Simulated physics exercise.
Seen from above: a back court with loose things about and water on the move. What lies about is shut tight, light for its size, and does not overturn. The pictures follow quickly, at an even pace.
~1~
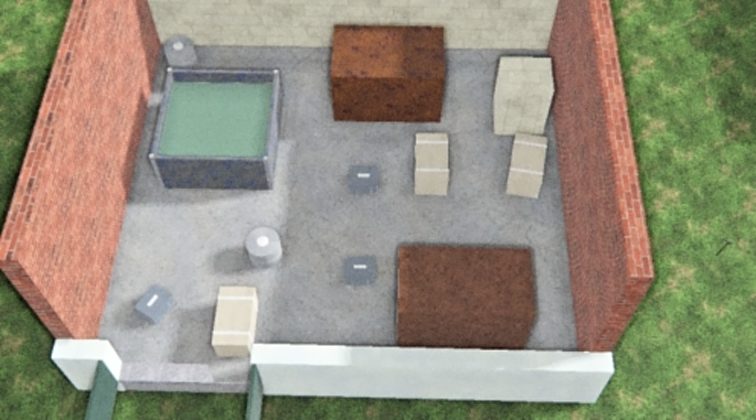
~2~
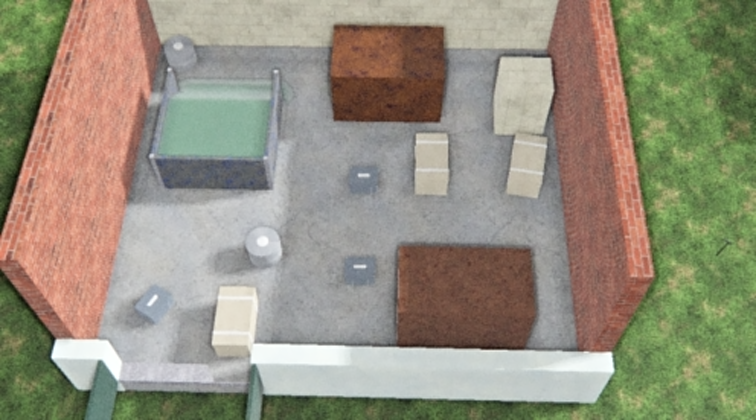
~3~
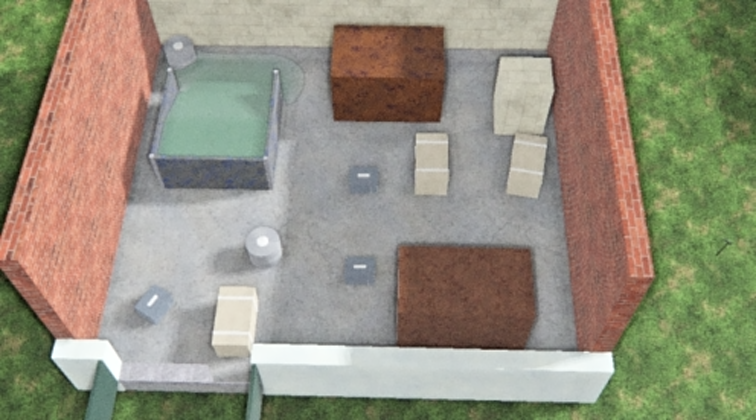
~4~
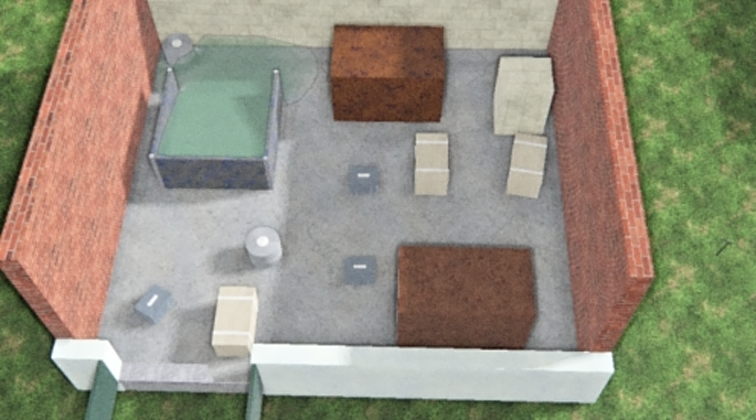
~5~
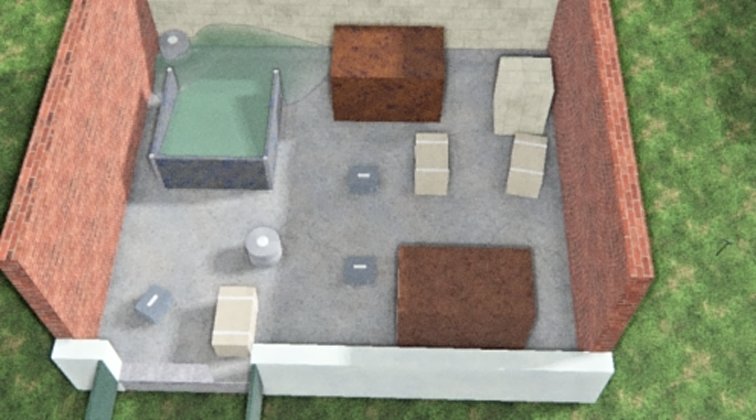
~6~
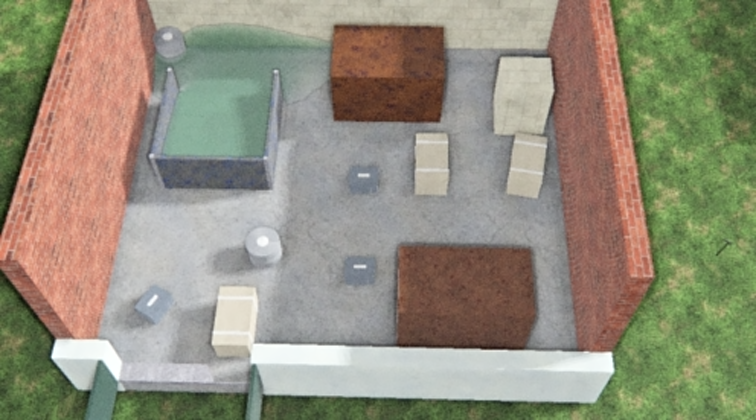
Walled back court seen from above, water spilling from the open far side of a tank and nudging a small grey tub.
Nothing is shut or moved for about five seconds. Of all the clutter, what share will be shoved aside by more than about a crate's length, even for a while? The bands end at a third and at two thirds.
It is less than a third.
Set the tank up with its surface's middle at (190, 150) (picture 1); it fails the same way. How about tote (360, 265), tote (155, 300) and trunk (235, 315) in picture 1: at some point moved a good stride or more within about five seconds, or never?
In turn: That far or more, no, not that far.
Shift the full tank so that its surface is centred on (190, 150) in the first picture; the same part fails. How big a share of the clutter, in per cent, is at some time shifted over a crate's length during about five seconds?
Roughly 40 per cent.
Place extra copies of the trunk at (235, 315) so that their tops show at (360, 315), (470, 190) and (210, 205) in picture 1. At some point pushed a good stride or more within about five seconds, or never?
One after the other: Under that, not that far, short of that.
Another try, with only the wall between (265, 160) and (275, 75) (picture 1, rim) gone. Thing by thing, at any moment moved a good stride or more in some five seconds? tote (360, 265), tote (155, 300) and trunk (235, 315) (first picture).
As listed: Swept aside, no, not that far.
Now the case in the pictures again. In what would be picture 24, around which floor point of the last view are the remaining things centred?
Close to (321, 255).
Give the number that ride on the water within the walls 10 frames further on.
1 of them.
A moment on, 0 of 8 are well off their spots; 1 afloat.
Next, 1 of 8 are well off their spots; 1 afloat.
Later, 2 of 8 are well off their spots; 0 afloat.
In the end, 2 of 8 are well off their spots, and 2 have been at some point; 0 afloat.
